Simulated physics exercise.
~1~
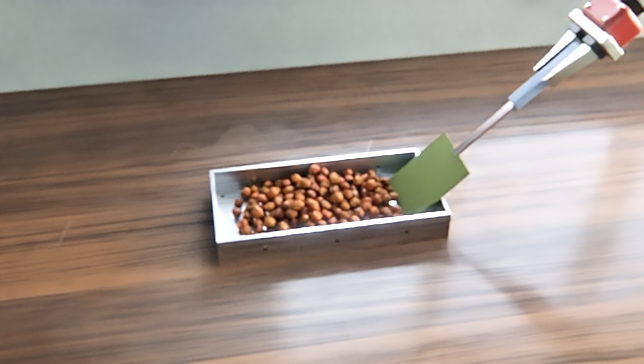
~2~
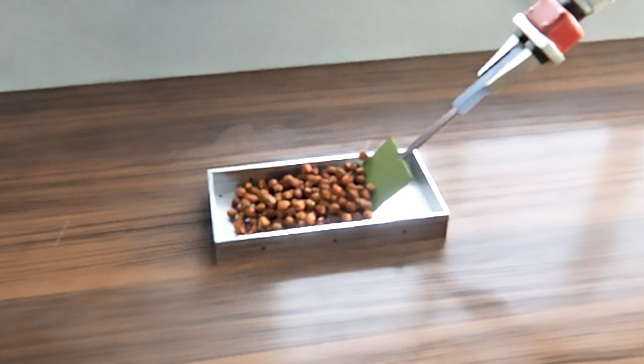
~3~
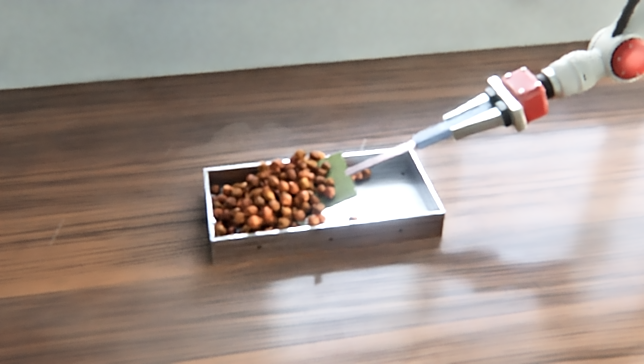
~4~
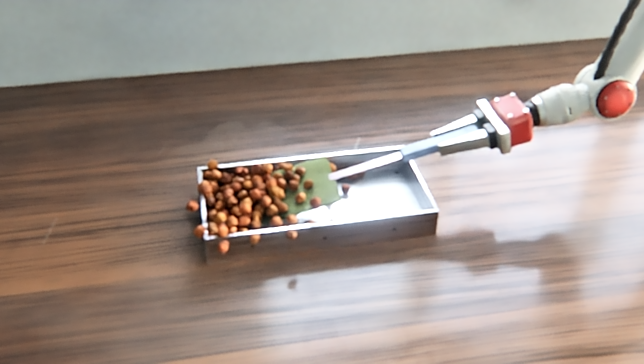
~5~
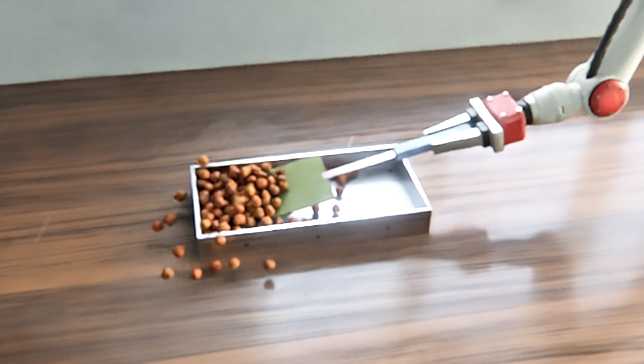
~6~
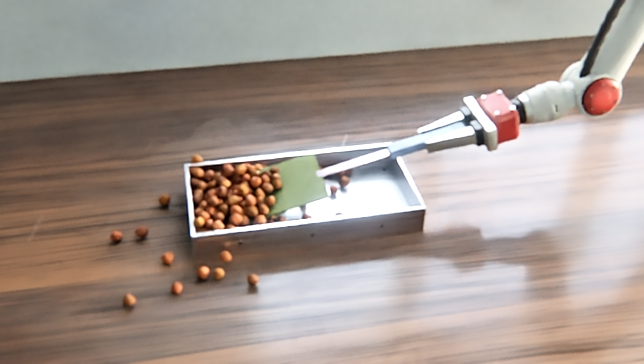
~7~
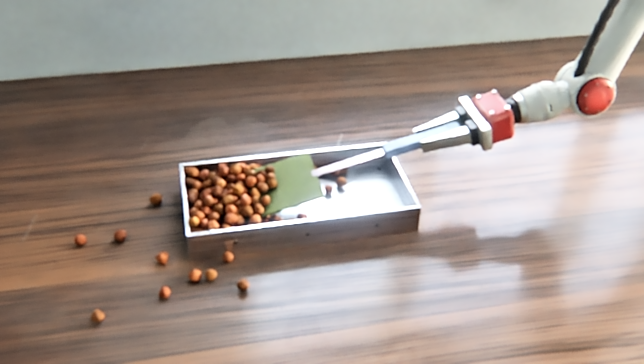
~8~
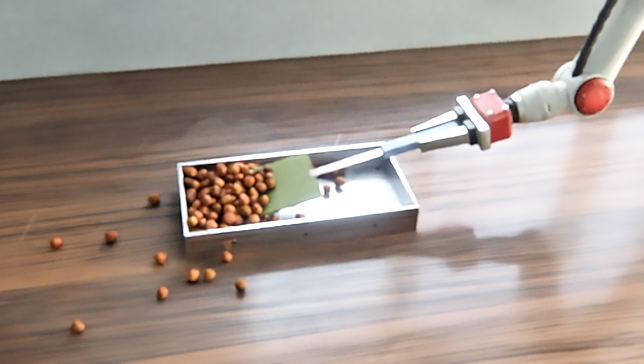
The clip opens on a shallow metal tray of round, reddish-brown nuts on a wooden tabletop, with a robot arm holding a flat green blade at the tray's right end. The blade pushes left, packing the nuts together and leaving bare tray behind it. As it moves on, the arm tilts lower and the nuts heap up against the left end. Several then spill over the left end and the near side, rolling out across the wood. The blade comes to rest inside the tray, with most nuts still piled at the left and about ten scattered outside.
